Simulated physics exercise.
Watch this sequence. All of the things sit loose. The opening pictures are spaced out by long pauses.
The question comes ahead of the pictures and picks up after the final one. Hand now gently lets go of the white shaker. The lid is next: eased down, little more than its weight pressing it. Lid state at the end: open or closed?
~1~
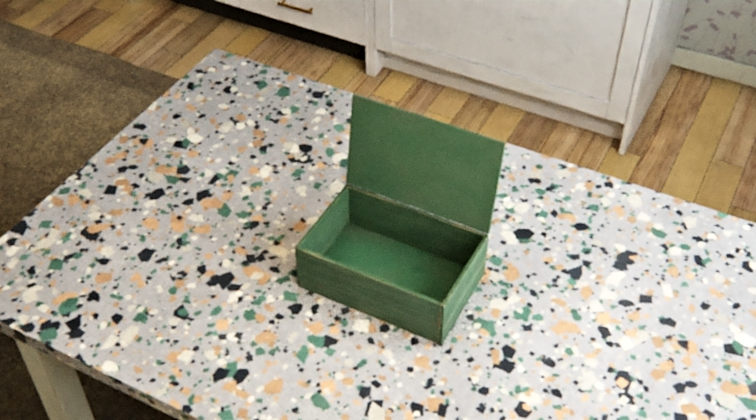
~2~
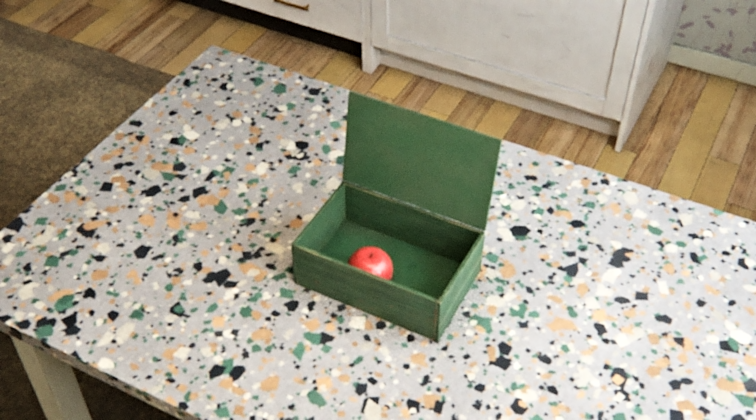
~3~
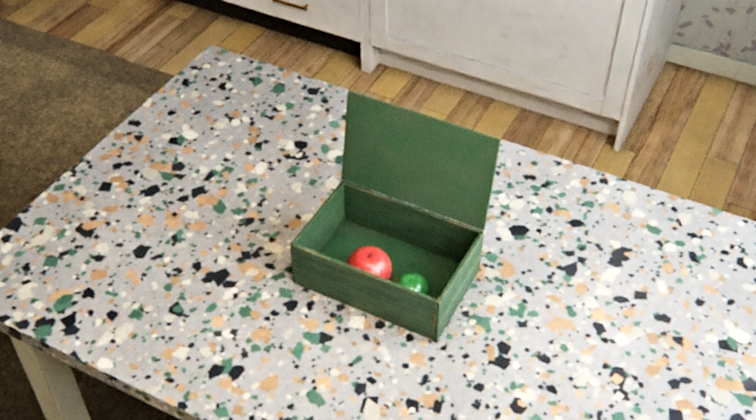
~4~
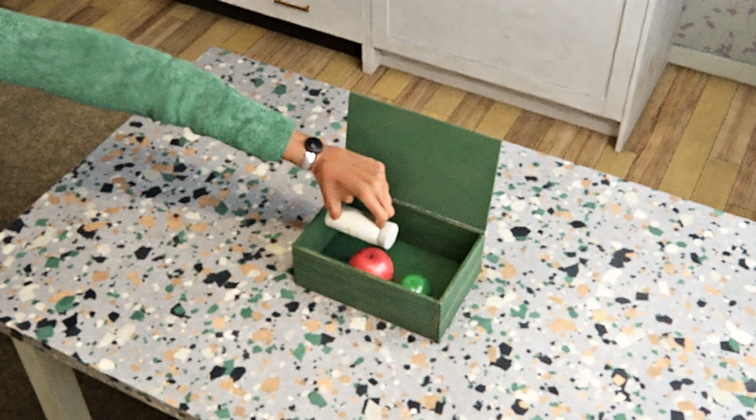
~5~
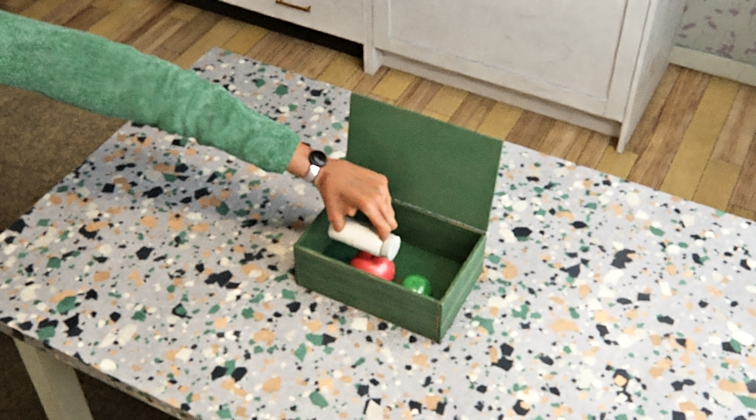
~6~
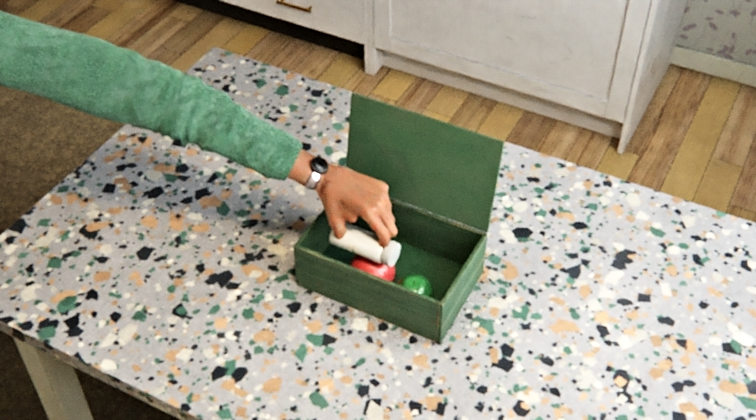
Open.
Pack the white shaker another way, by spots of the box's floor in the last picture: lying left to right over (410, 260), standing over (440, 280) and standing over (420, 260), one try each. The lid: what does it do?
Closed, Open, Closed.
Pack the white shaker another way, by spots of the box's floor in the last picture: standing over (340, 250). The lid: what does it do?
Once it's packed that way, the lid stays propped up.
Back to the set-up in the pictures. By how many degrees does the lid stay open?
Some 10°.
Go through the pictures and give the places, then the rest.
The last thing is not in view yet, in the first frame.
The last thing is not in view yet, in the second frame.
The last thing is not in view yet, in the third frame.
On its way; white shaker (361, 225), in the fourth frame.
On its way; white shaker (364, 237), in the fifth frame.
Put in, still held; white shaker (365, 244), in the sixth frame.
Then, 0.60 s later than the last frame, white shaker moved well along near (326, 246).
Then, 1.50 s later than the last frame, lid 66° above the rim; white shaker moved well along near (324, 249).
Then, 2.00 s later than the last frame, lid 33° above the rim; white shaker moved well along near (324, 250).
Then, 3.50 s later than the last frame, lid 10° above the rim; white shaker moved well along near (324, 250).
When it is over, lid 10° above the rim; moved from the start, white shaker; the other 2 as before. End places, in pixels of the last picture, white shaker near (323, 251).
